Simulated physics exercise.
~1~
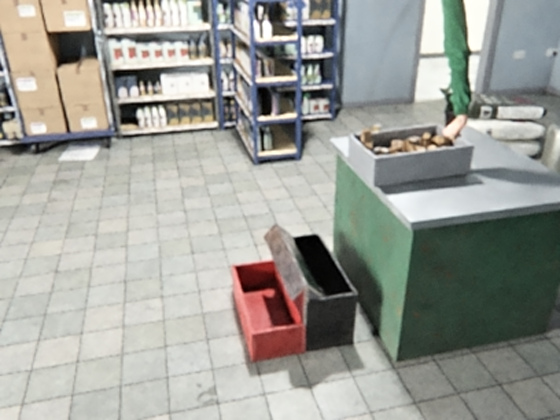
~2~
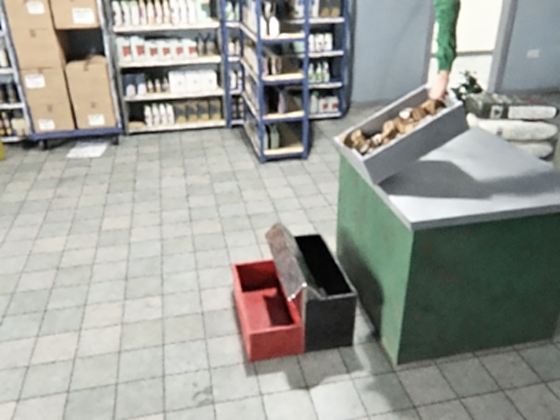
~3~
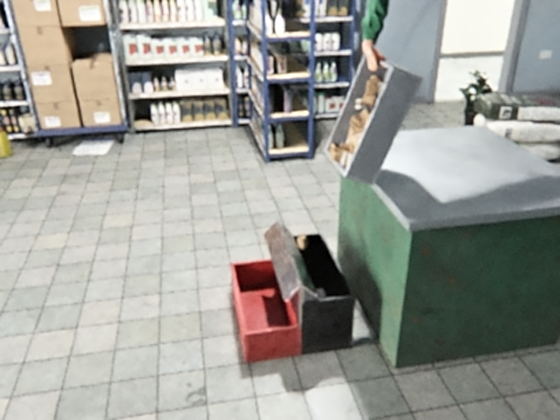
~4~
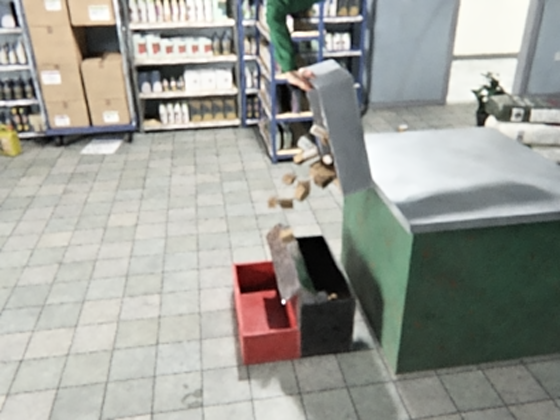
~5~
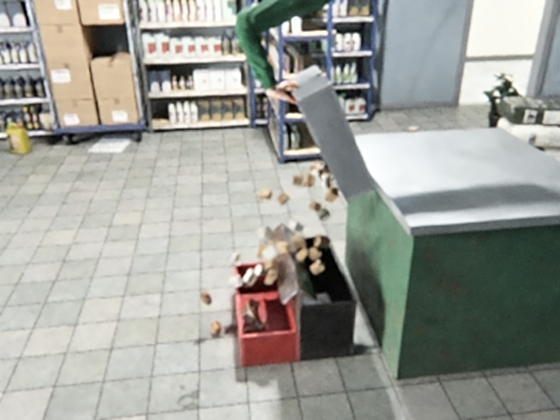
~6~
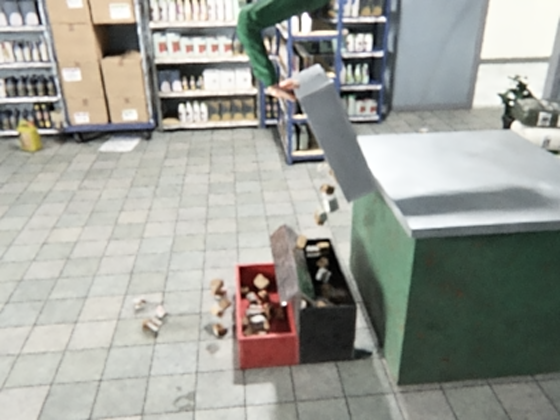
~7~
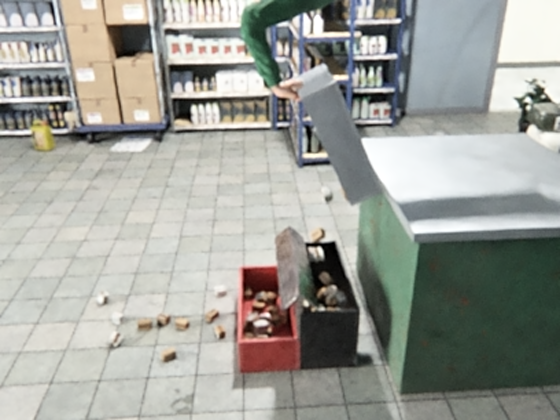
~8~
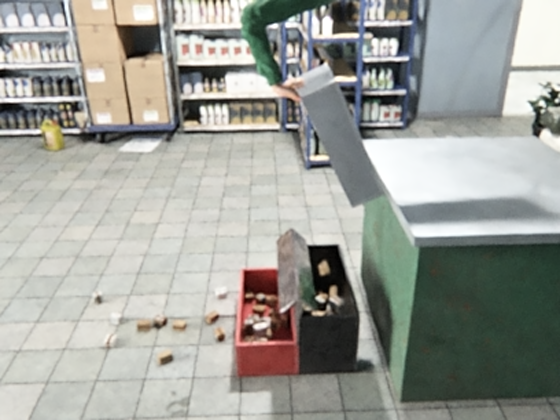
Grey box of small brown pieces being tipped off a green bench by a green-sleeved arm, filling red and black totes and scattering some on the floor.
